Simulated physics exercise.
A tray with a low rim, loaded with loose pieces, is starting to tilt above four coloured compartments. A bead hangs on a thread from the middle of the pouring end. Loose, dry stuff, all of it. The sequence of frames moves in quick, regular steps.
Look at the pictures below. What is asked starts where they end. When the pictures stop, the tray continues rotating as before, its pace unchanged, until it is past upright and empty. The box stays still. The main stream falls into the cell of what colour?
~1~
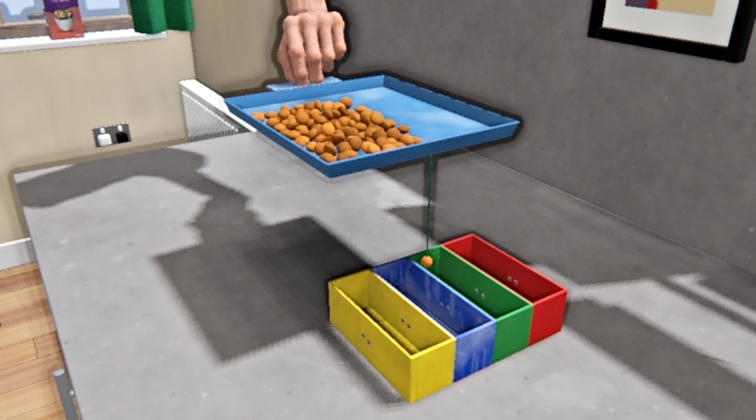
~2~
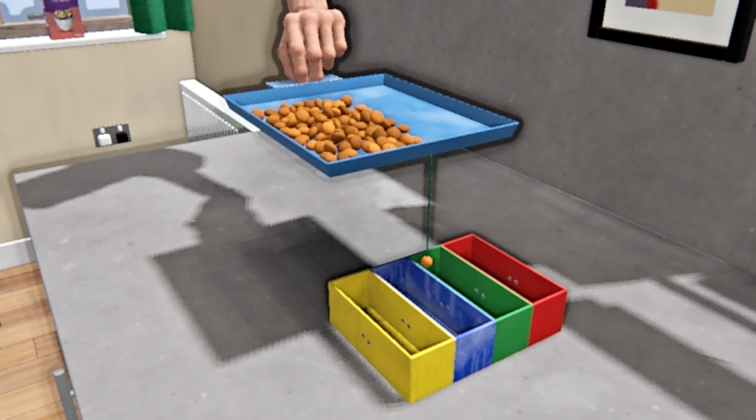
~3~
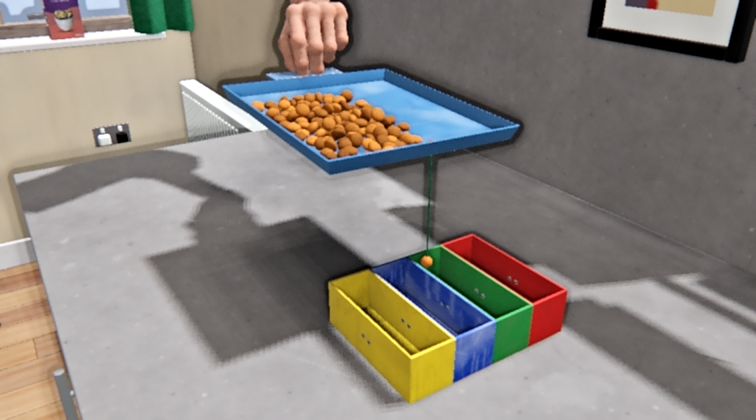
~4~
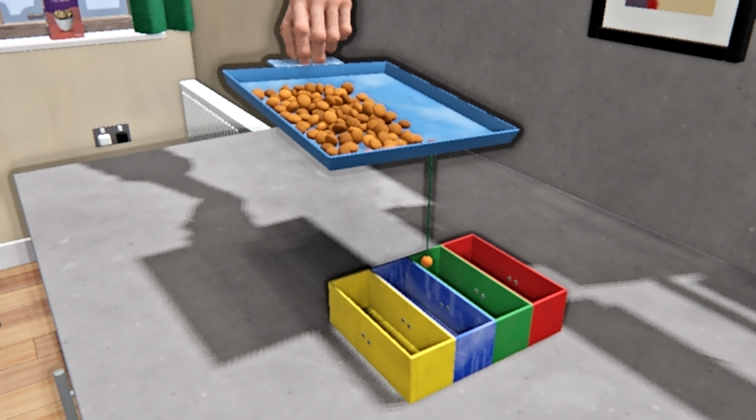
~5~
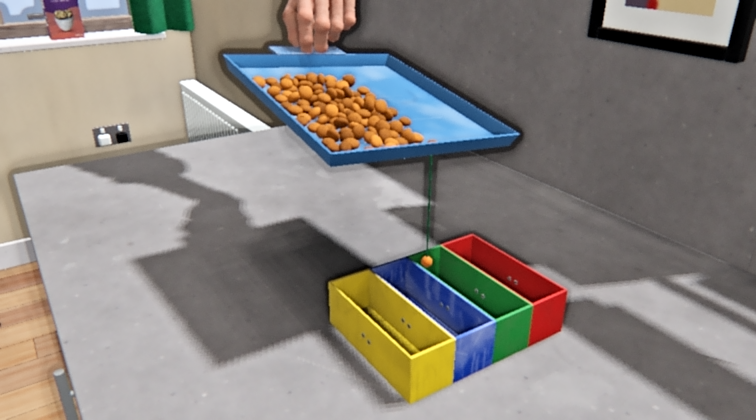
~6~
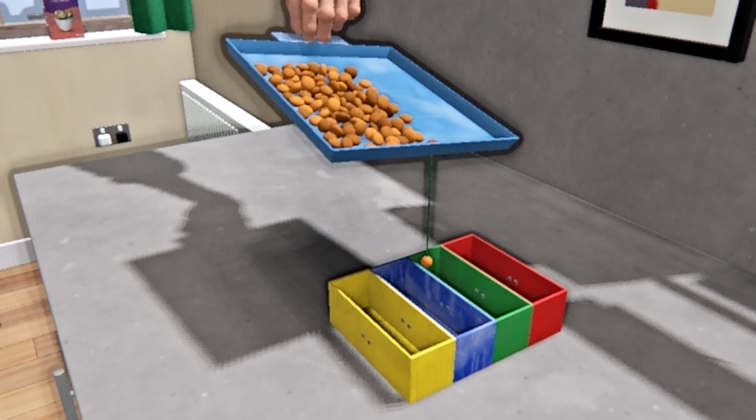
Colour: Red.
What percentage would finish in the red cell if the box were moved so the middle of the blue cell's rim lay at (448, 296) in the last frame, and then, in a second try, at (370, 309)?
That makes 60 per cent, followed by 0 per cent.
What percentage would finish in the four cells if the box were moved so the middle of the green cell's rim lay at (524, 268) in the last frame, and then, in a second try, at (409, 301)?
90 per cent, then 0 per cent.
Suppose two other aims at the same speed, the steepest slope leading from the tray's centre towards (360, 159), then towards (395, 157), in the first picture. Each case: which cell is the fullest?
First try: Yellow; second try: Yellow.
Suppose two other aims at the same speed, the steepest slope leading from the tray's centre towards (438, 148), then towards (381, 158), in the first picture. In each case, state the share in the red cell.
Lab note: Try one about 20 %, try two about 0 %.
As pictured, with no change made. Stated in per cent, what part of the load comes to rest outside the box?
That works out to something like 30 per cent.
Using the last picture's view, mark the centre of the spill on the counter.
Middle in the last view: Roughly (547, 280).
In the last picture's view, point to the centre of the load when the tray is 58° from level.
Check around (456, 133) in the last picture.
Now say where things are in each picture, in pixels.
Corners of the pouring end at (330, 162) and (512, 121), level; middle of the load at (331, 128), bits of cat kibble; bead on its thread at (427, 262); yellow cell at (432, 367); blue cell at (474, 347); green cell at (512, 330); red cell at (547, 314), in the first frame.
Corners of the pouring end at (330, 161) and (512, 122), level; middle of the load at (331, 126), in the second frame.
Corners of the pouring end at (331, 158) and (512, 125), tipped barely, lowest at the right corner; middle of the load at (332, 122), in the third frame.
Corners of the pouring end at (332, 154) and (513, 128), tipped a little, lowest at the right corner; middle of the load at (332, 115), in the fourth frame.
Corners of the pouring end at (333, 151) and (513, 132), tipped a little, lowest at the right corner; middle of the load at (334, 108), in the fifth frame.
Corners of the pouring end at (335, 147) and (512, 136), tipped clearly, lowest at the right corner; middle of the load at (336, 101); yellow cell at (432, 367); blue cell at (474, 347); green cell at (512, 330); red cell at (547, 314), in the sixth frame.
Soon after the last picture, tray tipped steeply; nearly all on the tray; a small part falling or outside the box.
A little later, tray tipped right over; a small part on the tray; about a third in the red cell; a small part in the green cell; about half falling or outside the box.
Later still, tray tipped past a quarter turn; about half in the red cell; about a quarter in the green cell; a stray few in the blue cell; about a third falling or outside the box.
At rest, tray tipped past a quarter turn; about half in the red cell; about a quarter in the green cell; a stray few in the blue cell; none in the yellow cell; about a third outside the box.
